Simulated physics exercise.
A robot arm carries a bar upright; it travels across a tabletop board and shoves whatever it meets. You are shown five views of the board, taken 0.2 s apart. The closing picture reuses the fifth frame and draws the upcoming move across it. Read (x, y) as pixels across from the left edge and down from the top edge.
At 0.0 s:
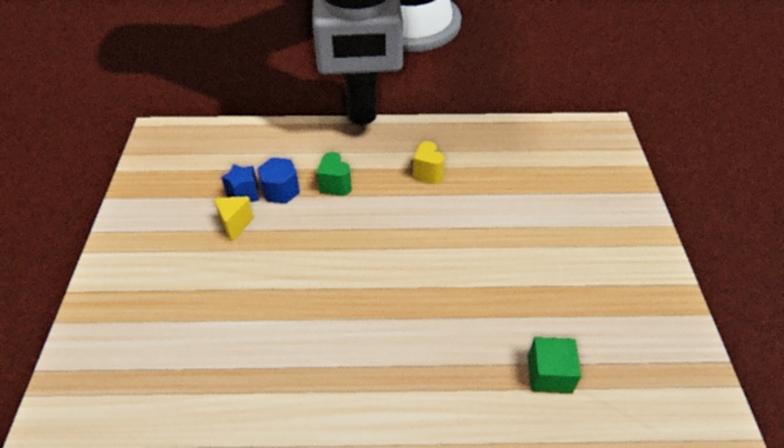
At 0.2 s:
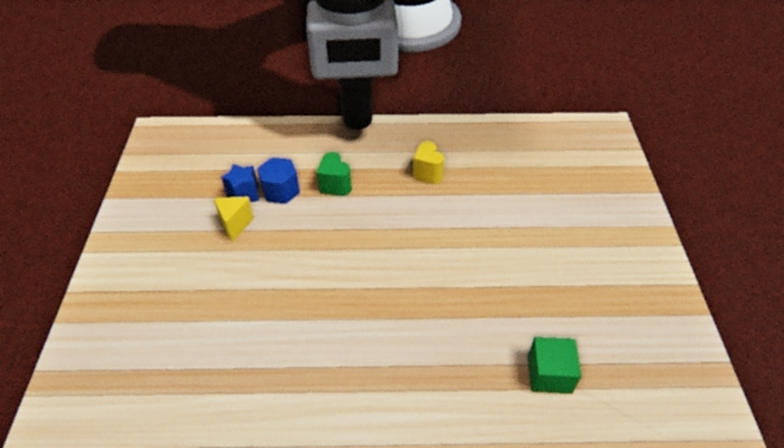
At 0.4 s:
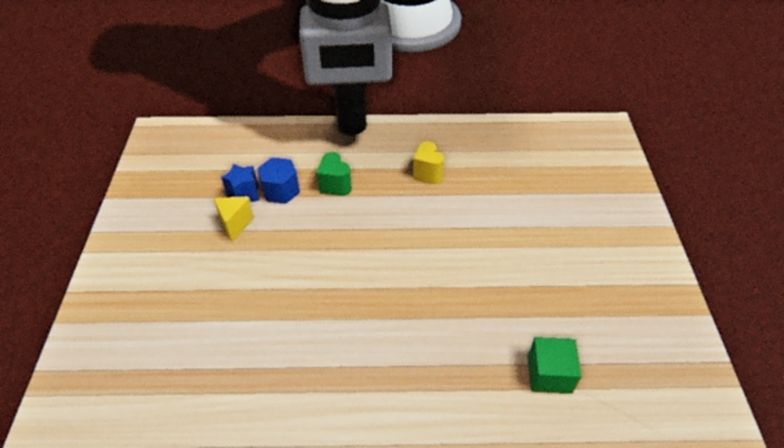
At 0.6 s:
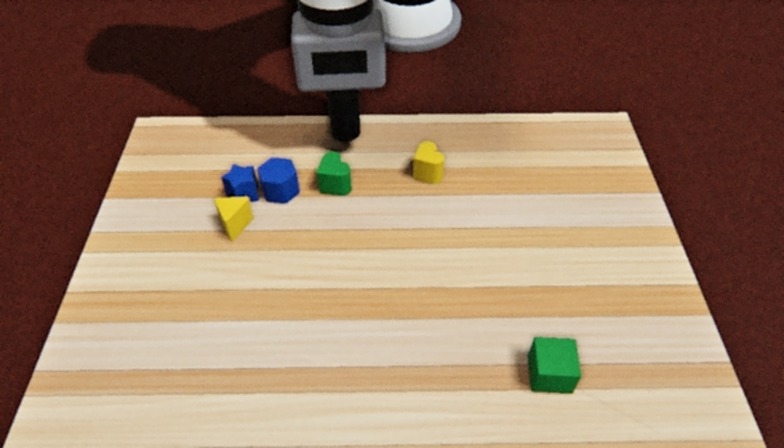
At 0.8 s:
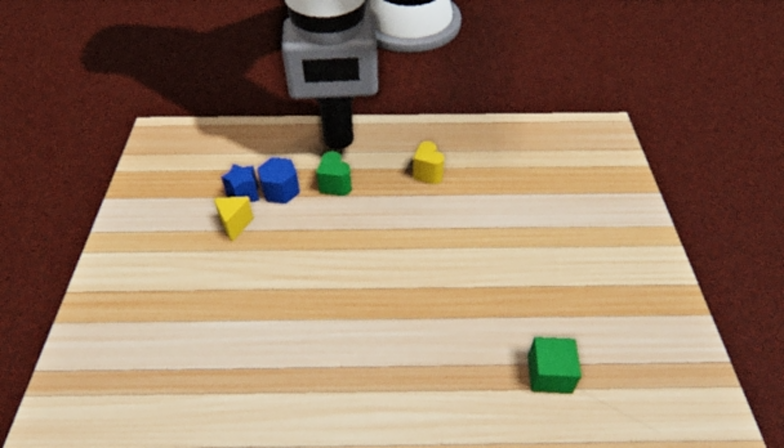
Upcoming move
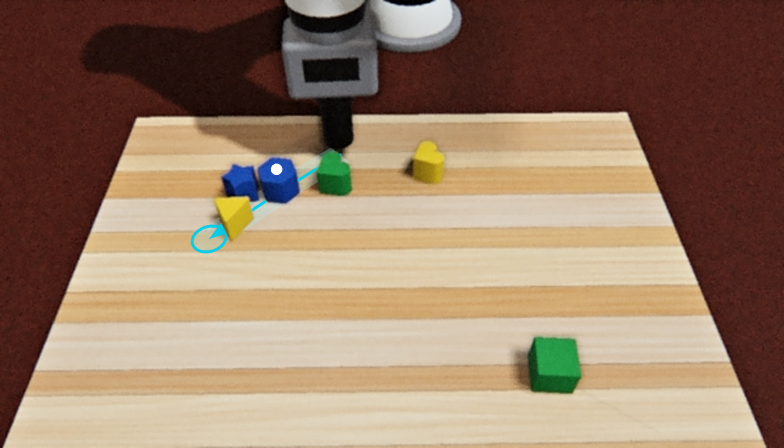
A grey and black robotic arm with a dark bar-shaped tip reaches in over the far edge of a striped wooden board on a dark red surface, seen from above at an angle. Blue star and six-sided blocks, a yellow three-sided block, and green and yellow hearts sit toward the back, a green cube at front right. The arm slides slightly left and nearer, close behind the green heart, while the blocks and camera stay still.
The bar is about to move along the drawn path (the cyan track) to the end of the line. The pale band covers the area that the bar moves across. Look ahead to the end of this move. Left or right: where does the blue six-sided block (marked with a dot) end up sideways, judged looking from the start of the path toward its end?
It heads left.
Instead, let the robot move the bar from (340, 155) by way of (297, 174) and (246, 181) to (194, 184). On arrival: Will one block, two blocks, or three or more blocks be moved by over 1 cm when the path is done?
It looks like two blocks will be pushed more than about 1 cm.
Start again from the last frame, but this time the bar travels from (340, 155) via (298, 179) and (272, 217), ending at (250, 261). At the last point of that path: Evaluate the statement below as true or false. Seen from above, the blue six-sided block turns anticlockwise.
False - the claim does not hold.
The line goes in a line from (340, 155) to (209, 239); the dot is on the blue six-sided block.
What follows on the original path. One third of the way, bar (296, 165); blue star (234, 175); blue six-sided block (266, 176); green heart-shaped block (329, 169), turned 25° anticlockwise.
Two thirds of the way, bar (251, 194); yellow three-sided block (207, 233), turned 40° clockwise; blue star (218, 180), turned 45° clockwise; blue six-sided block (226, 210), turned 30° anticlockwise; green heart-shaped block (329, 169), turned 25° anticlockwise.
At the end, bar (204, 224); yellow three-sided block (179, 273); blue star (216, 181), turned 60° clockwise; blue six-sided block (184, 246), turned 60° anticlockwise; green heart-shaped block (329, 169), turned 25° anticlockwise.
